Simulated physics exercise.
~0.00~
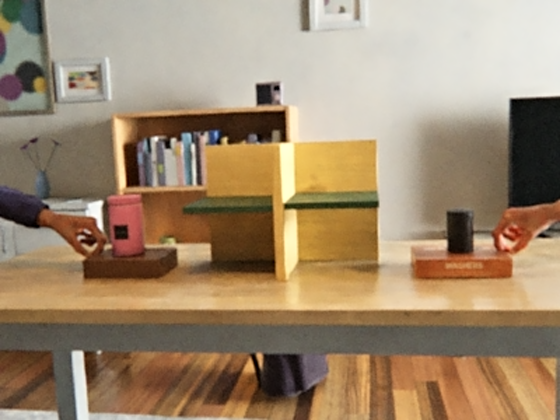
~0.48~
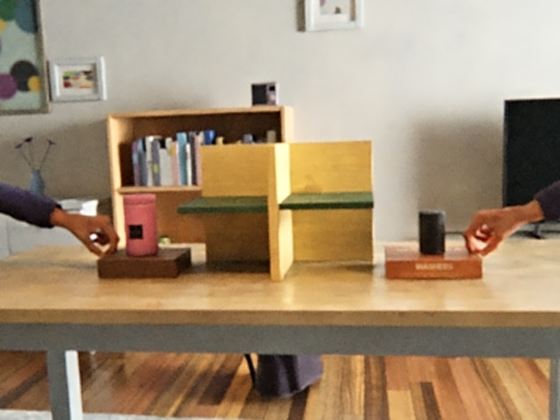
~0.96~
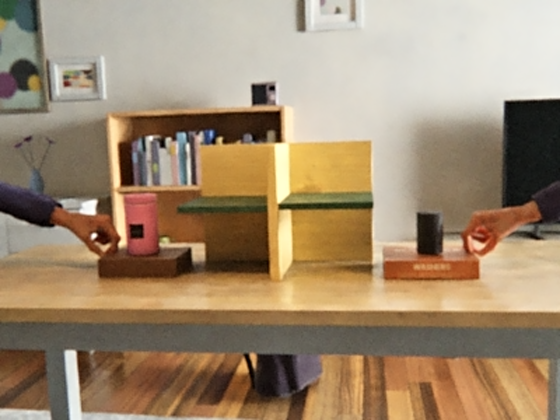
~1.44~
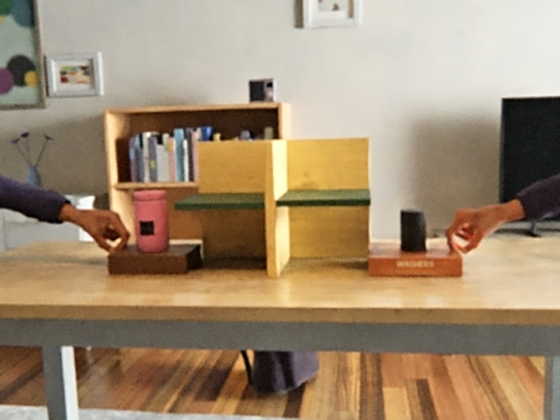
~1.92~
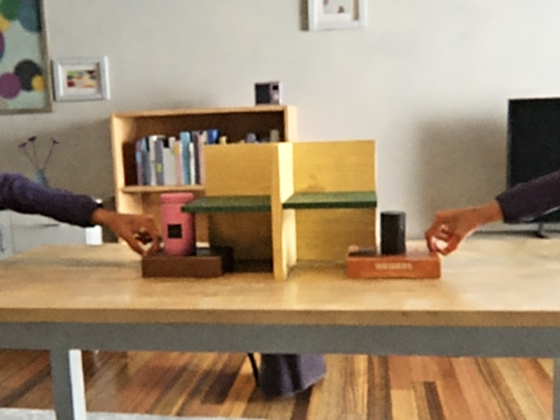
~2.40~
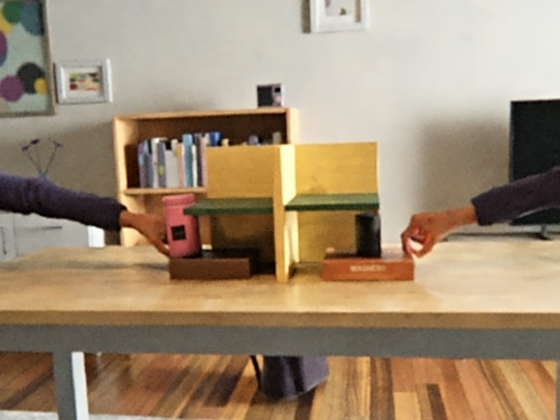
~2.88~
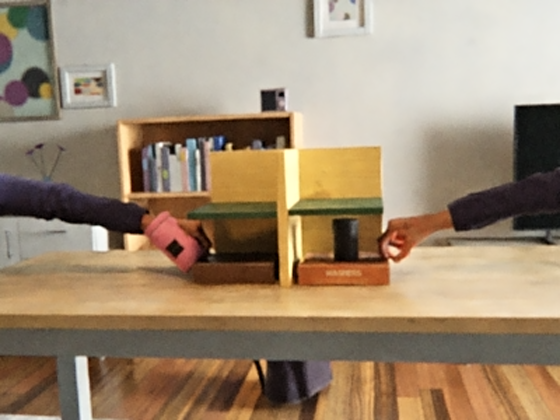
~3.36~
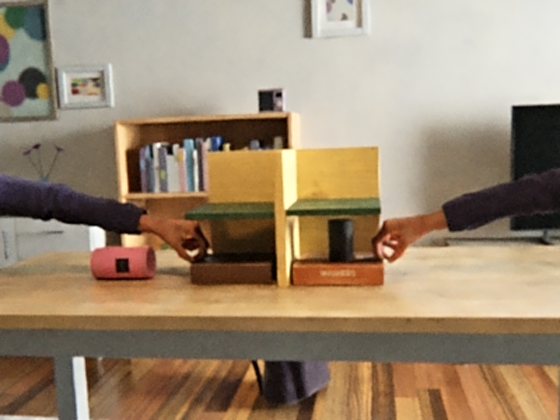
A yellow rack with a green shelf on each side of its upright divider stands on a wooden table, seen from the front by a slightly swaying camera in a room with a bookcase behind. At left, a hand holds a brown tray carrying a pink jar; at right, another hand holds an orange box carrying a shorter black candle. Both hands push their loads inward. The pink jar meets the left shelf's edge, slides back on its tray, then tips over, while the candle passes under the right shelf. Finally, the jar lies on its side at left, and the candle stands upright beneath the shelf.
